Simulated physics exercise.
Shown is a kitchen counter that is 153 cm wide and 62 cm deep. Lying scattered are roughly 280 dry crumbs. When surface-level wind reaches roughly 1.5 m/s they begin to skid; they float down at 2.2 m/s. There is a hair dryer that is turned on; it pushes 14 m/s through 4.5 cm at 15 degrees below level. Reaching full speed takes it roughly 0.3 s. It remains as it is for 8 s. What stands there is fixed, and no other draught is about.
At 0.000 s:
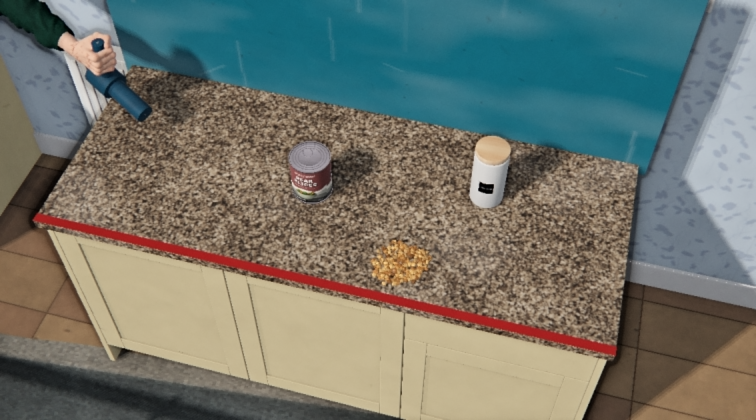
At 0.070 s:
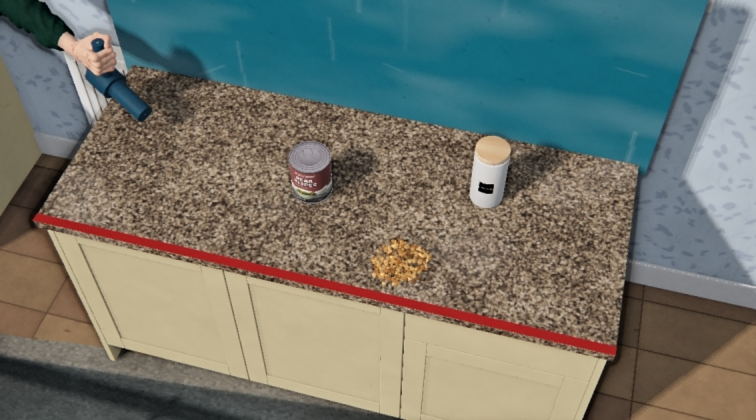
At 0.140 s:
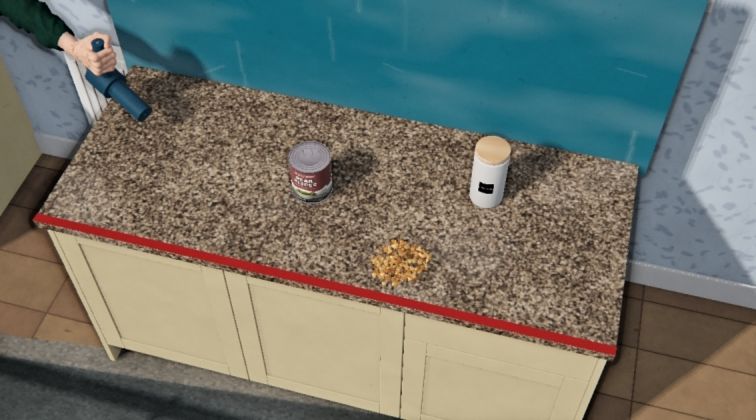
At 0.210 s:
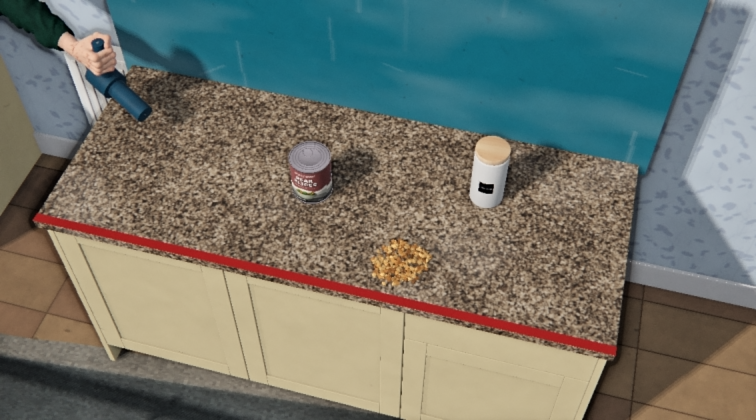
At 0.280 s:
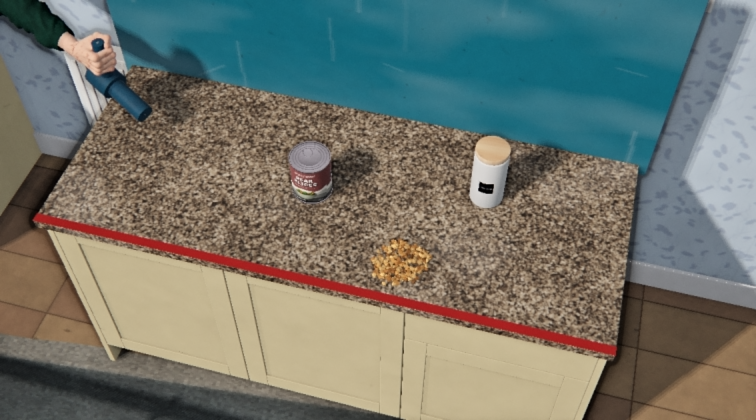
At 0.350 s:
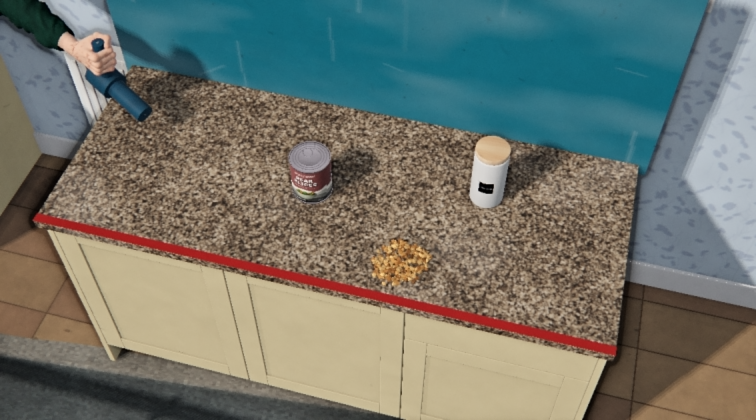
At the start, a hand at the upper left holds a dark blue hair dryer over a speckled kitchen counter with a red front edge, where a tin, a white jar and a patch of golden crumbs sit. Through to the end, the hand stays in place and nothing visibly moves.
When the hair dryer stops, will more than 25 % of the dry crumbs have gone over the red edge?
The count there surpasses a quarter.
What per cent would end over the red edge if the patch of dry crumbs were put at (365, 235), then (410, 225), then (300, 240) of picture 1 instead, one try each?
Going through the three spots in order, you'd get 25 percent, 0 percent and 80 percent.
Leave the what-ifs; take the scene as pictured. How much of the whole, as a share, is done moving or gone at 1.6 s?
It comes to some 90 per cent.
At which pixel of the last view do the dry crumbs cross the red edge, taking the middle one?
Somewhere about (533, 337).
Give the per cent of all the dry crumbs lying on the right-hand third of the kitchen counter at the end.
Roughly 1 in a hundred.
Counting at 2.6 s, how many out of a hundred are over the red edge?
Estimate: Around 50 %.
After 1.6 s, 9 % are on the move or not yet settled, 48 % are over the red edge.
After 2.6 s, 2 % are on the move or not yet settled, 48 % are over the red edge.
After 4.4 s, 1 % are on the move or not yet settled, 48 % are over the red edge.
After 8.0 s, at the end, 48 % are over the red edge.
